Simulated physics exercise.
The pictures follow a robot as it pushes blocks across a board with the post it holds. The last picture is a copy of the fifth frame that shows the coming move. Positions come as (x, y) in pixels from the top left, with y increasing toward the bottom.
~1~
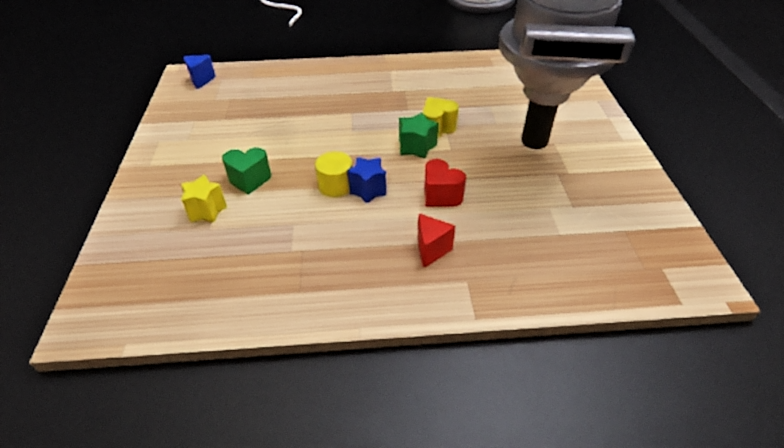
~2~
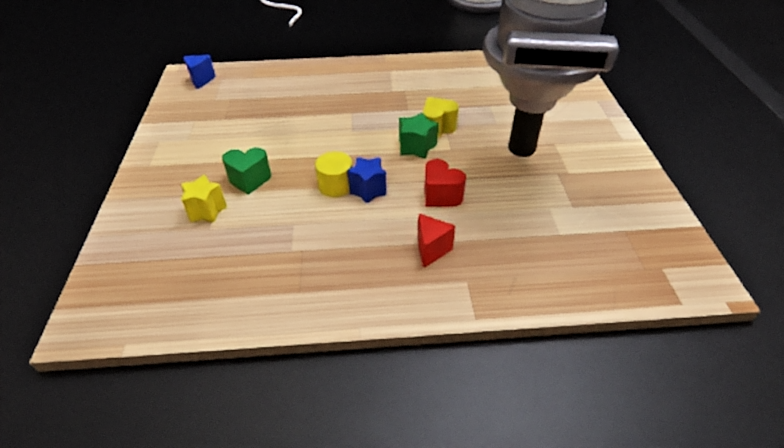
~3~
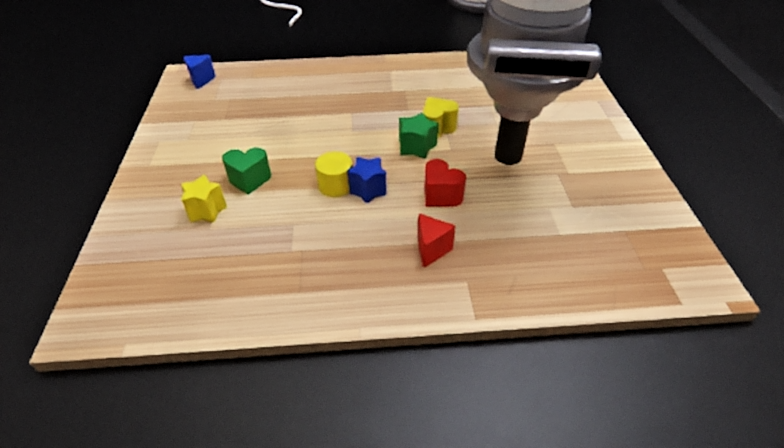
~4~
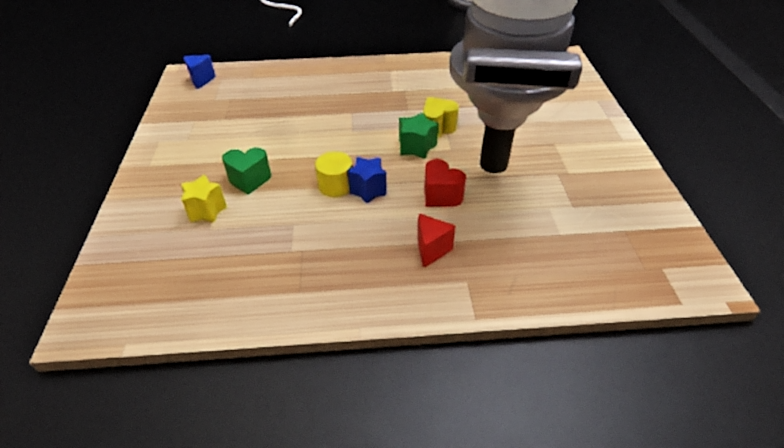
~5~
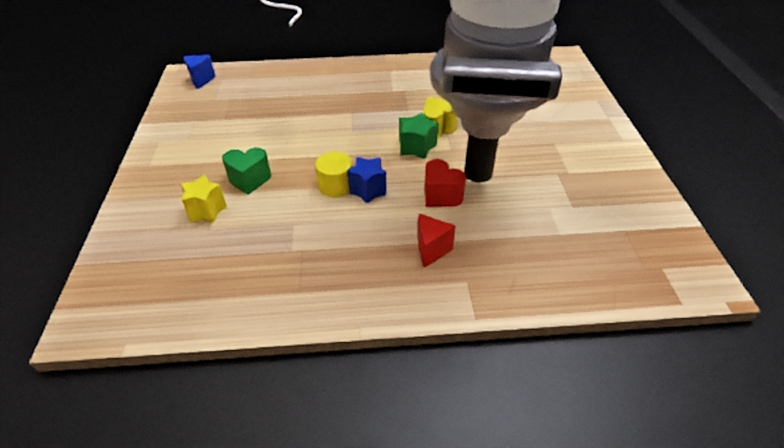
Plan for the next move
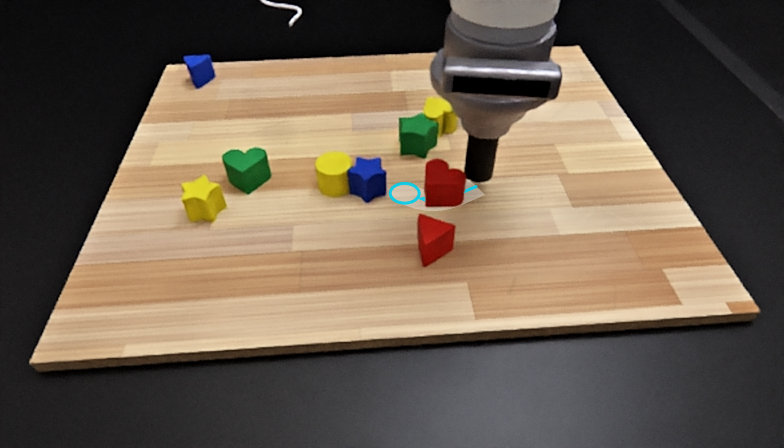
On a wooden board, a robot arm moves left and nearer beside still, colourful blocks.
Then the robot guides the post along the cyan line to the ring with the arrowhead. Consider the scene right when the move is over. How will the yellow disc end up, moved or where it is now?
The yellow disc changes place.
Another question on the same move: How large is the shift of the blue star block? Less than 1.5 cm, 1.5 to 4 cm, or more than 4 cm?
The answer is 1.5 to 4 cm.
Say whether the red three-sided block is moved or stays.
The red three-sided block will stay where it is.
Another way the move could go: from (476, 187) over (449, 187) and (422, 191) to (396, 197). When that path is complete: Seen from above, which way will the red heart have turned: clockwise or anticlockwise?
From the top: Counterclockwise.
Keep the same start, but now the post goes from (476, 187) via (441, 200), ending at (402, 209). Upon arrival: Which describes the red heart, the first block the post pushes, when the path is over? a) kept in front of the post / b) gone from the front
The correct letter is a.
Path on the board, from (476, 187) by way of (454, 196) and (429, 200) to (405, 193).
The first path, step by step. Halfway along, post (443, 187); red heart (415, 179), turned 40° clockwise.
At the end, post (405, 180); yellow disc (316, 160); blue star block (348, 163), turned 15° anticlockwise; red three-sided block in place; red heart (377, 176), turned 30° clockwise.
